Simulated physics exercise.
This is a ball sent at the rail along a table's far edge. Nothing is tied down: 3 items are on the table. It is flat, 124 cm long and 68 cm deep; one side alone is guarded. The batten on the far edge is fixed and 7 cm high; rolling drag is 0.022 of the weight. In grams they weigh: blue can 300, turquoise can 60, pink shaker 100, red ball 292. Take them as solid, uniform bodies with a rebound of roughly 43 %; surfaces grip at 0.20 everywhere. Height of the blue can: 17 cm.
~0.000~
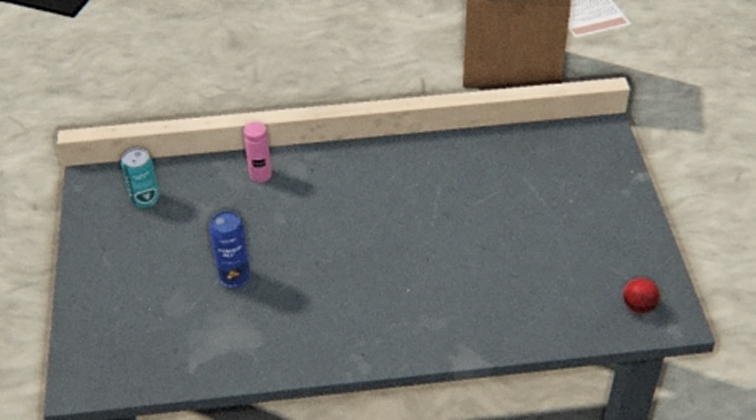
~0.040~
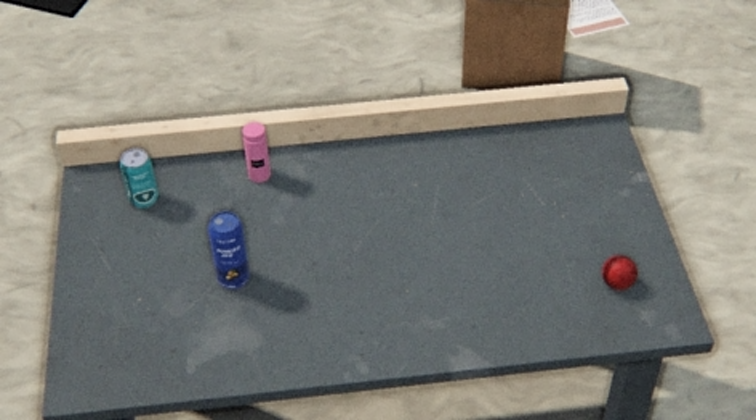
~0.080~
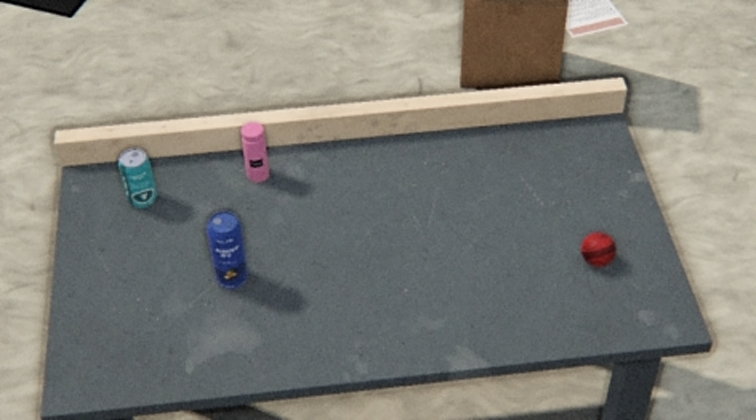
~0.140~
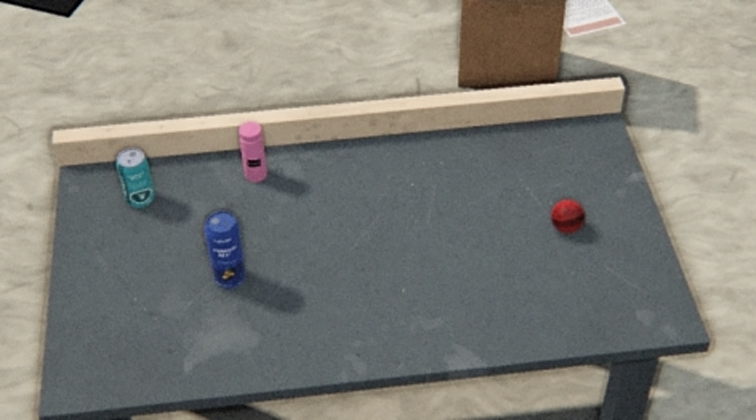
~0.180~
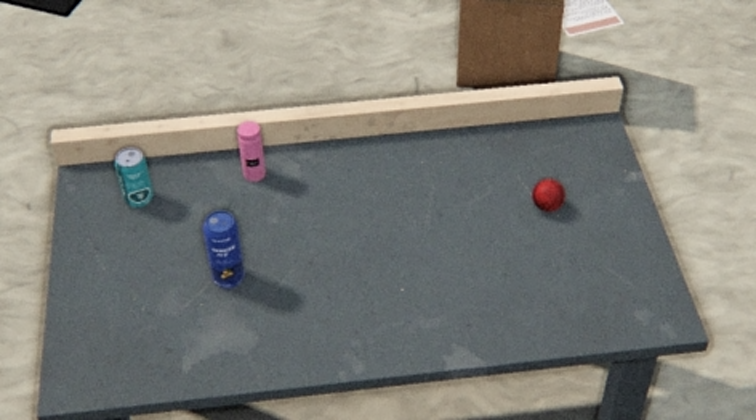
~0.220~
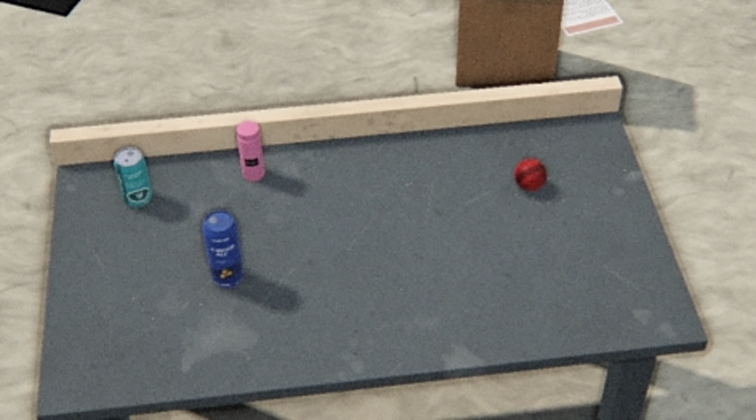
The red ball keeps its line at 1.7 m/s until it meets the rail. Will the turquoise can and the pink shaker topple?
The turquoise can keeps standing; the pink shaker keeps standing.
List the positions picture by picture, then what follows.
In the first picture, red ball (642, 296); turquoise can (141, 179); pink shaker (258, 152).
In the second picture, red ball (620, 273); blue can (229, 252).
In the third picture, red ball (599, 250); blue can (228, 252).
In the fourth picture, red ball (568, 217); blue can (226, 251).
In the fifth picture, red ball (549, 196); blue can (224, 251).
In the sixth picture, red ball (531, 175); turquoise can (133, 178); pink shaker (251, 151).
By 0.42 s, red ball near (472, 140).
By 0.72 s, red ball near (419, 174).
By 1.12 s, red ball near (350, 211).
By 1.62 s, red ball near (273, 252).
When it is over (2.7 s), all 3 within 4 cm of the start. End places, in pixels of the last picture, turquoise can near (133, 178), pink shaker near (251, 151).
